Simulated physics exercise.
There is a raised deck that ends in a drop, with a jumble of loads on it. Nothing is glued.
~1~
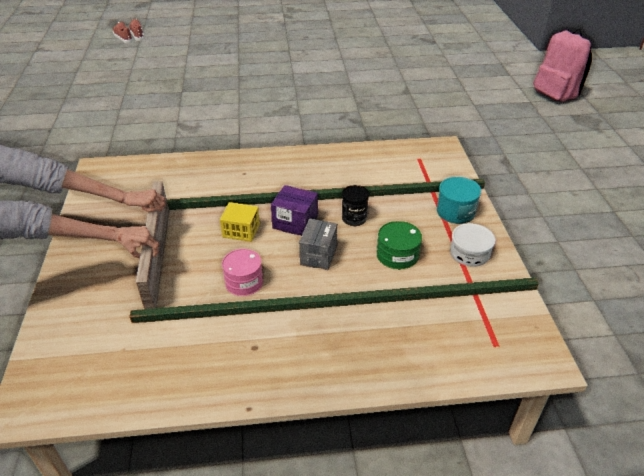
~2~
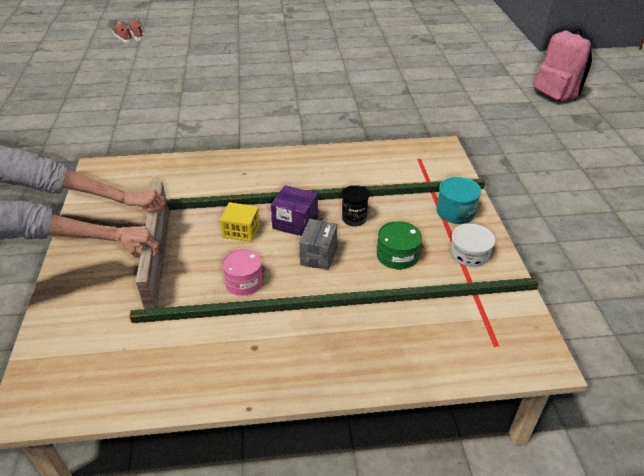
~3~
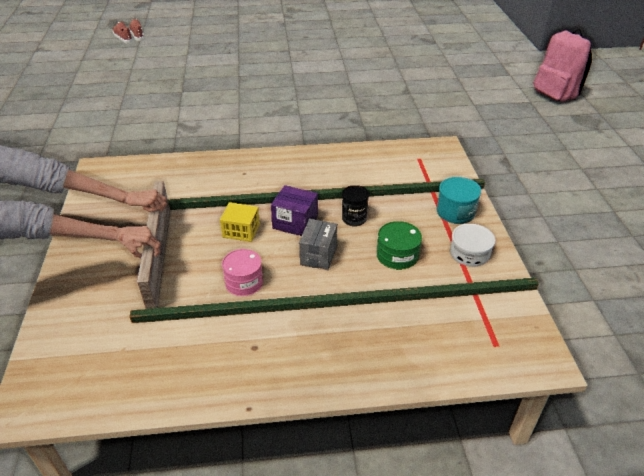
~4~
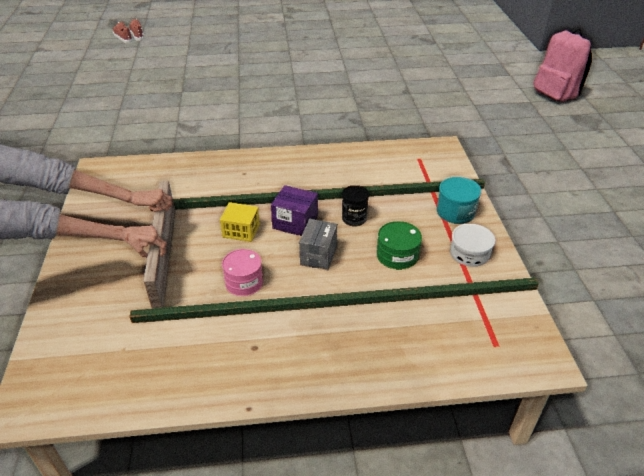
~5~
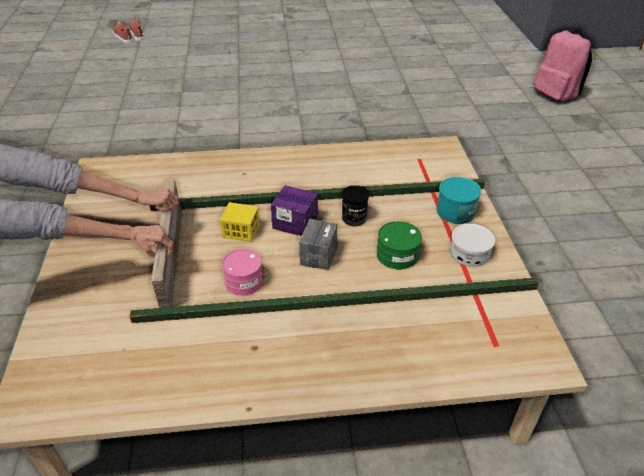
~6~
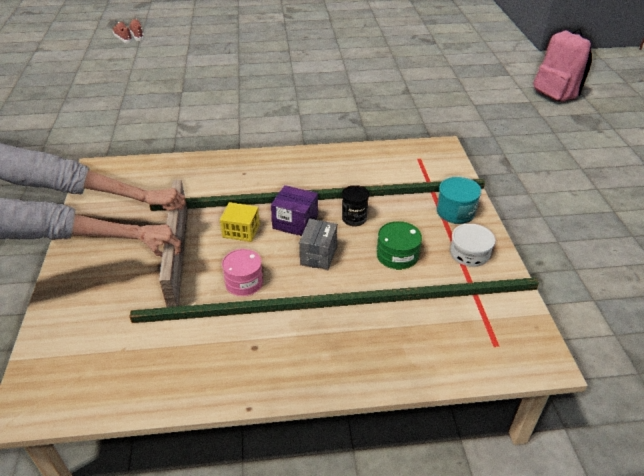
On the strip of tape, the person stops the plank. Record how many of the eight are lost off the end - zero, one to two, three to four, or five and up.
Lost off the end: Three to four.
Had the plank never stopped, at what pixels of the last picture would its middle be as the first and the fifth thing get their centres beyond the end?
About (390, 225), then about (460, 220).
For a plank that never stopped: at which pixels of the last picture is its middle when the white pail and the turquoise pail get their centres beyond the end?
(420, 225) and (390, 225), roughly.
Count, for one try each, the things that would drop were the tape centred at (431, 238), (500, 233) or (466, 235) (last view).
Ground tally per try: 3 / 8 / 5.
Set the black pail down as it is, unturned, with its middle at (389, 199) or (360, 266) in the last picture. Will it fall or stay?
Taking the two places in turn, it drops; holds.
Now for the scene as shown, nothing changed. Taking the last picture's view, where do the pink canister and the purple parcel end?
The pink canister ends up near (485, 258), and the purple parcel near (488, 195).
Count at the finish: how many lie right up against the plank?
At rest, 3 are in contact.
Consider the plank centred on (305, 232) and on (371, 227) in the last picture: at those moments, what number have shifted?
Well, it's 5 at the first one and 7 at the second.
Soon after, none off yet; turquoise pail at rest near (458, 200); white pail at rest near (472, 245); green canister at rest near (399, 245).
At rest, the number that fall off is three or four; fallen, black pail, white pail and turquoise pail.
